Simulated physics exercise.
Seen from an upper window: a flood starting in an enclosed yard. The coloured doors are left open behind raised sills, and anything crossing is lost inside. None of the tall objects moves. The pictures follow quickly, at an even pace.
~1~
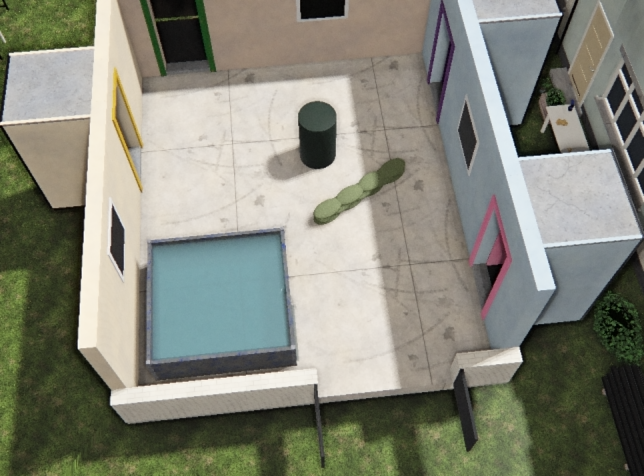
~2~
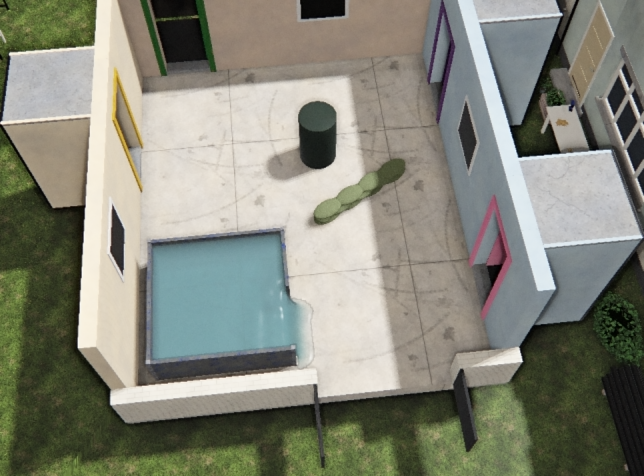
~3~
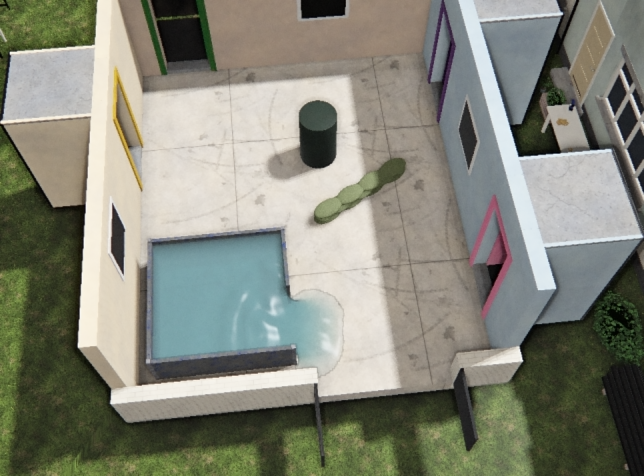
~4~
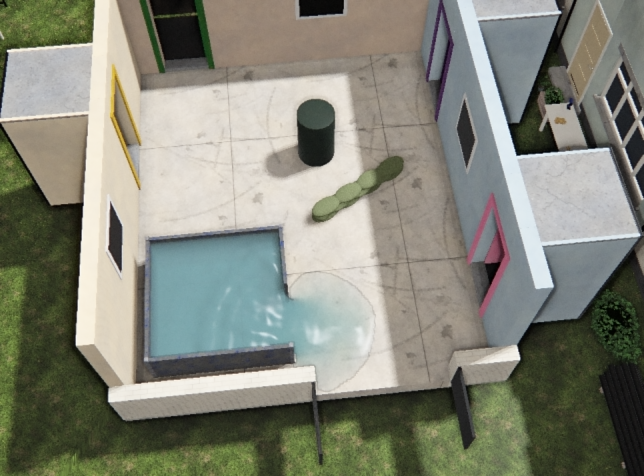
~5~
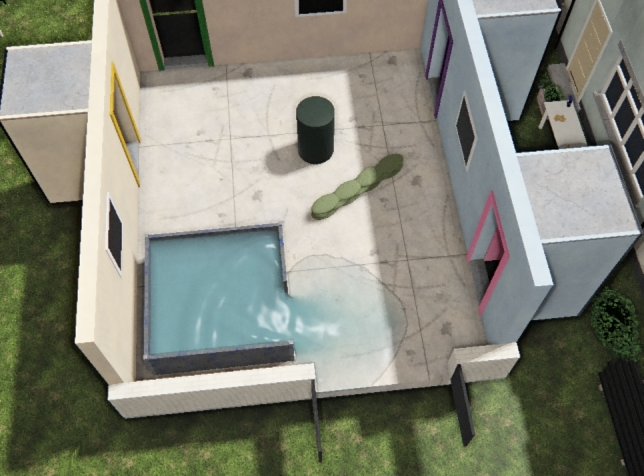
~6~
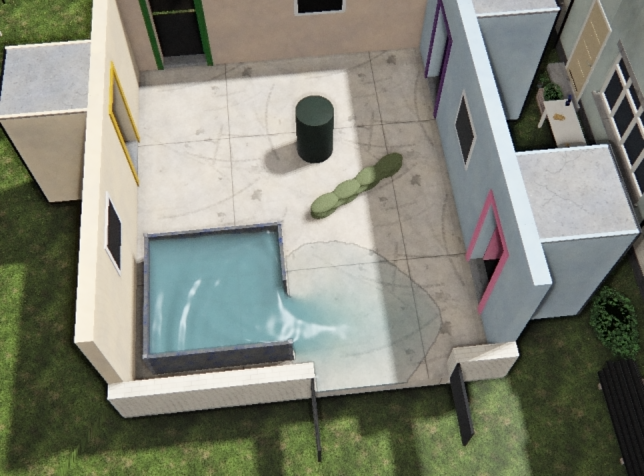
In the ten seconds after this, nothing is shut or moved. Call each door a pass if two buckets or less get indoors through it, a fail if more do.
Pink door: Fail, yellow door: Pass, green door: Pass, purple door: Pass.
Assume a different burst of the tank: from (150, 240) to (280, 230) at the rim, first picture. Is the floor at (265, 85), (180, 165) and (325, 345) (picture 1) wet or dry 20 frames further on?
Taking the points in order: Swamped, swamped and unwetted.
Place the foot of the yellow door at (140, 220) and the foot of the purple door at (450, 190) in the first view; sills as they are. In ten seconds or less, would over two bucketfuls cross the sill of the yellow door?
As I see it, the yellow door comes in lower.
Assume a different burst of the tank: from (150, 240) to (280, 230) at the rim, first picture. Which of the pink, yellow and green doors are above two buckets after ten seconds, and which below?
Door by door: Pink door remains below the line; yellow door crosses the line; green door crosses the line.
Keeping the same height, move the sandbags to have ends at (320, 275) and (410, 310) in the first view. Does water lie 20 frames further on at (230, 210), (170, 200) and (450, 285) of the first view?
Going through them, they'd be left unsoaked, then left unsoaked, then waterlogged.
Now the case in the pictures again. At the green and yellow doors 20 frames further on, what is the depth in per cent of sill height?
Roughly 0 and 0 %.
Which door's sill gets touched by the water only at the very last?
Result: The yellow-painted one.
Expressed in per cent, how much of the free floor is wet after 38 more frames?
Roughly 50 percent, I reckon.
A moment on, water covers 25 % of the floor; the pink door under two buckets in, the yellow door not reached, the green door not reached, the purple door not reached.
Next, water covers 25 % of the floor; the pink door over two buckets in, the yellow door not reached, the green door not reached, the purple door not reached.
Then, water covers 35 % of the floor; the pink door far over two buckets in, the yellow door not reached, the green door not reached, the purple door wet at the sill, nothing in.
Later, water covers 50 % of the floor; the pink door far over two buckets in, the yellow door not reached, the green door not reached, the purple door wet at the sill, nothing in.
In the end, water covers 75 % of the floor; the pink door far over two buckets in, the yellow door wet at the sill, nothing in, the green door wet at the sill, nothing in, the purple door wet at the sill, nothing in.
